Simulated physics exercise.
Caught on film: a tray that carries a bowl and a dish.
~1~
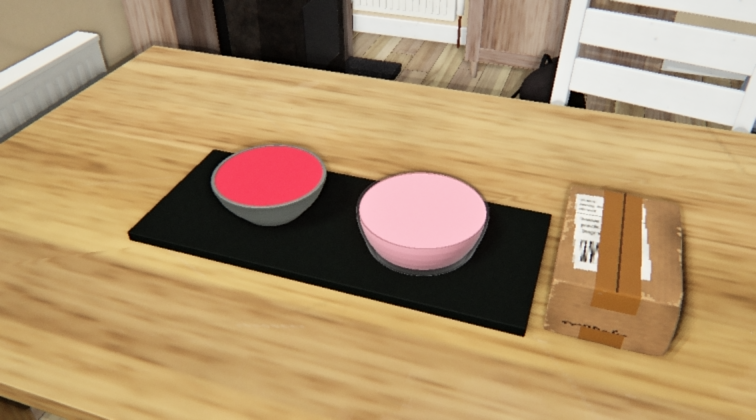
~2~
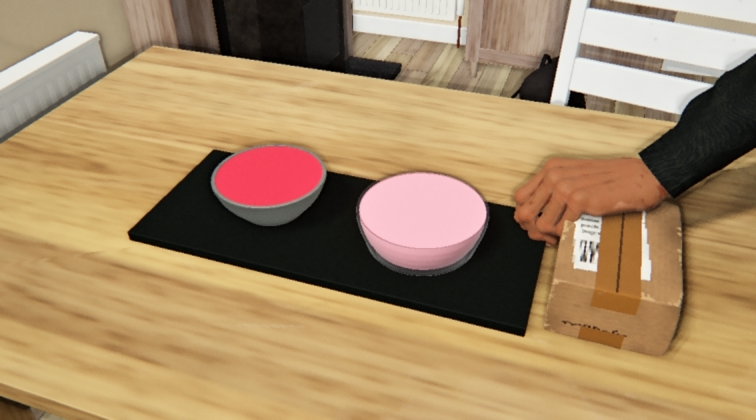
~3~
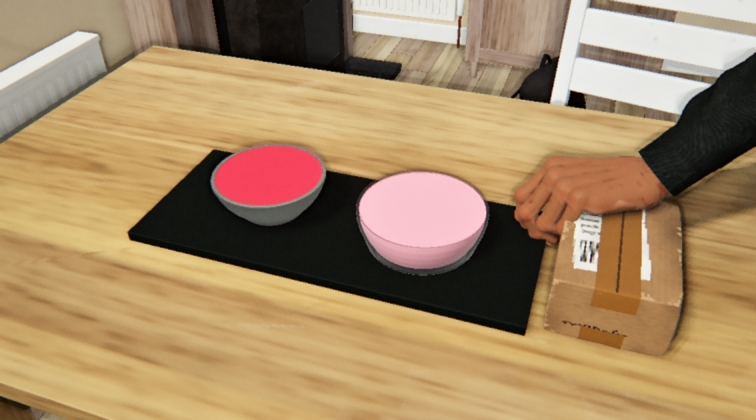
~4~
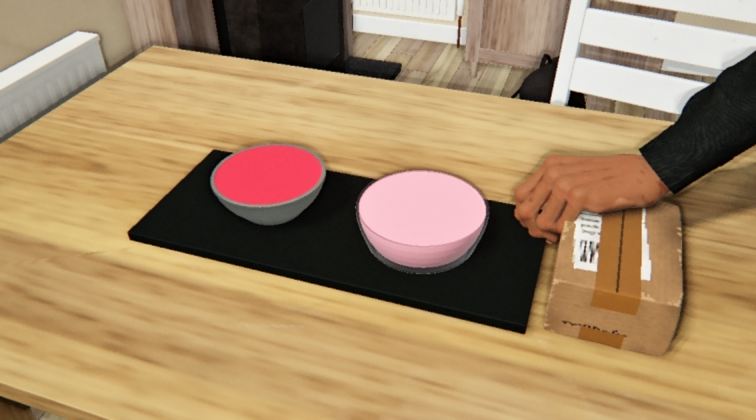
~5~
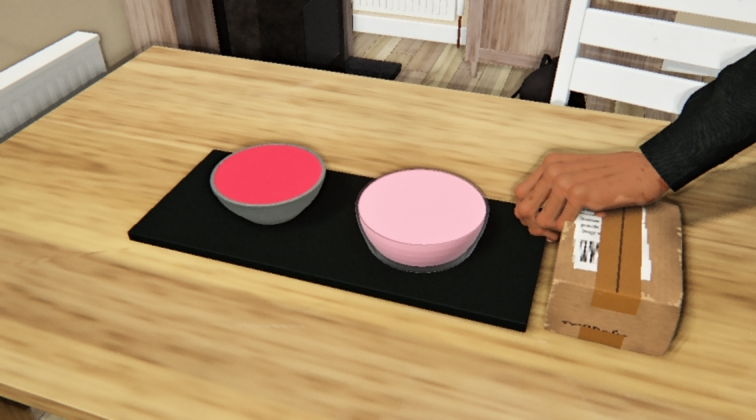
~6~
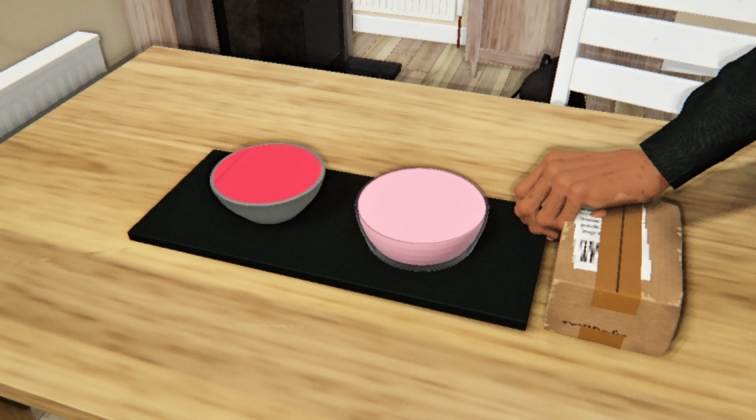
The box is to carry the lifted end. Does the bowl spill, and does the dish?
The bowl loses some; the dish loses some.
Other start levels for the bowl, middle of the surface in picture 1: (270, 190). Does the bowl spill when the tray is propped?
My call: Holds.
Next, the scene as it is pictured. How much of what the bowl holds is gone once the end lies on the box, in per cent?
Roughly 28 per cent.
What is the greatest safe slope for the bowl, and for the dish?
In turn 4 and 4 degrees.
A moment on, the tray slopes by about 5°; bowl, a puddle lies under it; dish, a puddle lies under it.
Further on, the tray slopes by about 11°; bowl, a puddle lies under it; dish, a puddle lies under it.
When it is over, the tray slopes by about 10°, resting on the box; bowl, a puddle lies under it; dish, a puddle lies under it.
